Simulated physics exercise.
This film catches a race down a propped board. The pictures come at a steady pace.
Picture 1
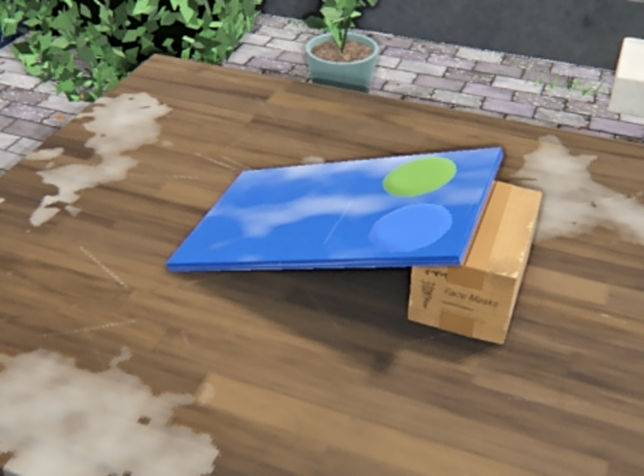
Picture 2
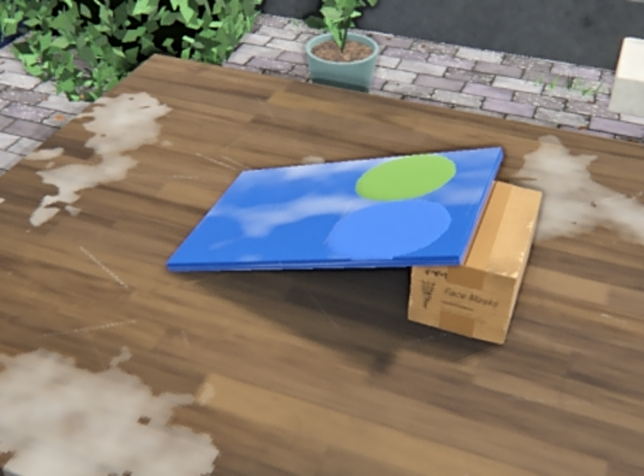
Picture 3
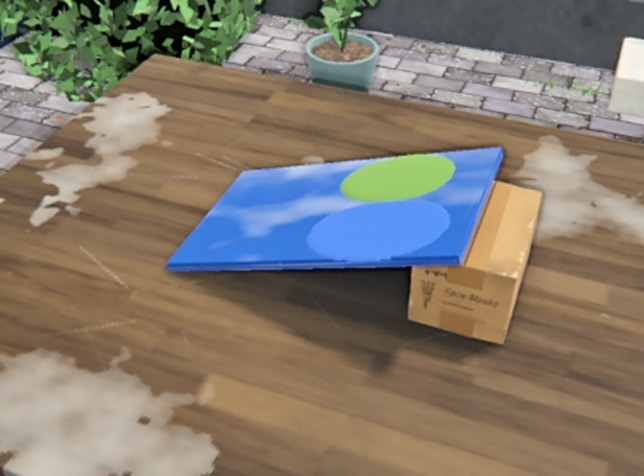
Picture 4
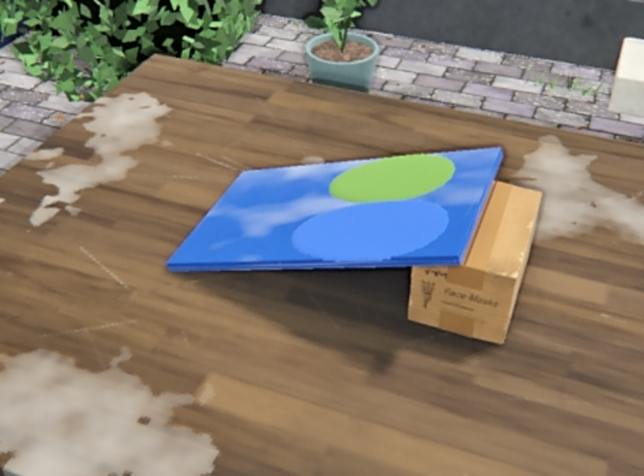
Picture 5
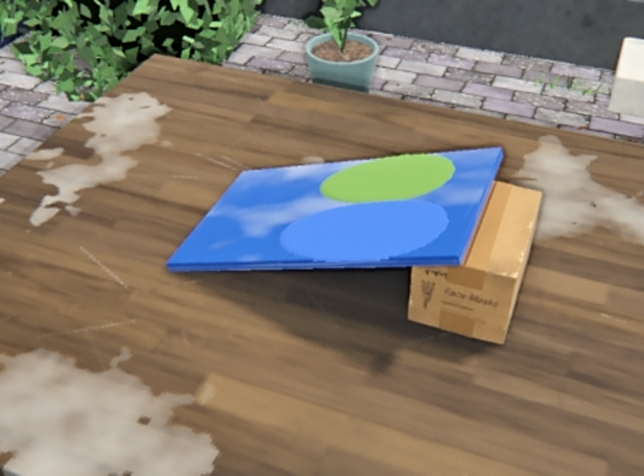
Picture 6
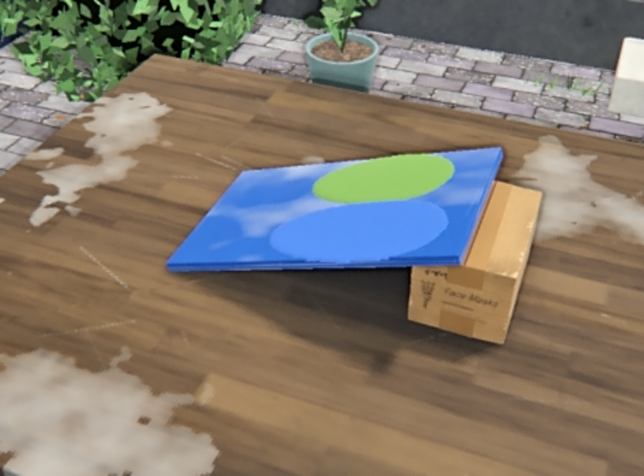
A glossy blue board slopes down to the left from a cardboard box on a worn wooden table, seen from above at an angle by a still camera. Behind are a potted plant, leafy bushes and grey paving. On the board, a green syrup patch at the back and a lighter blue one in front stretch leftward down the slope, quickly then slower, the blue slightly ahead.
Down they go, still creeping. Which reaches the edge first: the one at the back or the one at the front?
The one at the front.
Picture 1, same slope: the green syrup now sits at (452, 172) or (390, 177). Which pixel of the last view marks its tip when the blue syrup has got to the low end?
Roughly (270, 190), then (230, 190) for the other start.
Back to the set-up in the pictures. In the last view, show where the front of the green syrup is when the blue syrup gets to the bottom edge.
Somewhere around (253, 188), I'd say.
Soon after, the blue syrup is three quarters of the way down; the green syrup is three quarters of the way down.
Later, the blue syrup is close to the edge; the green syrup is three quarters of the way down.
In the end, the blue syrup is at the low edge; the green syrup is close to the edge.
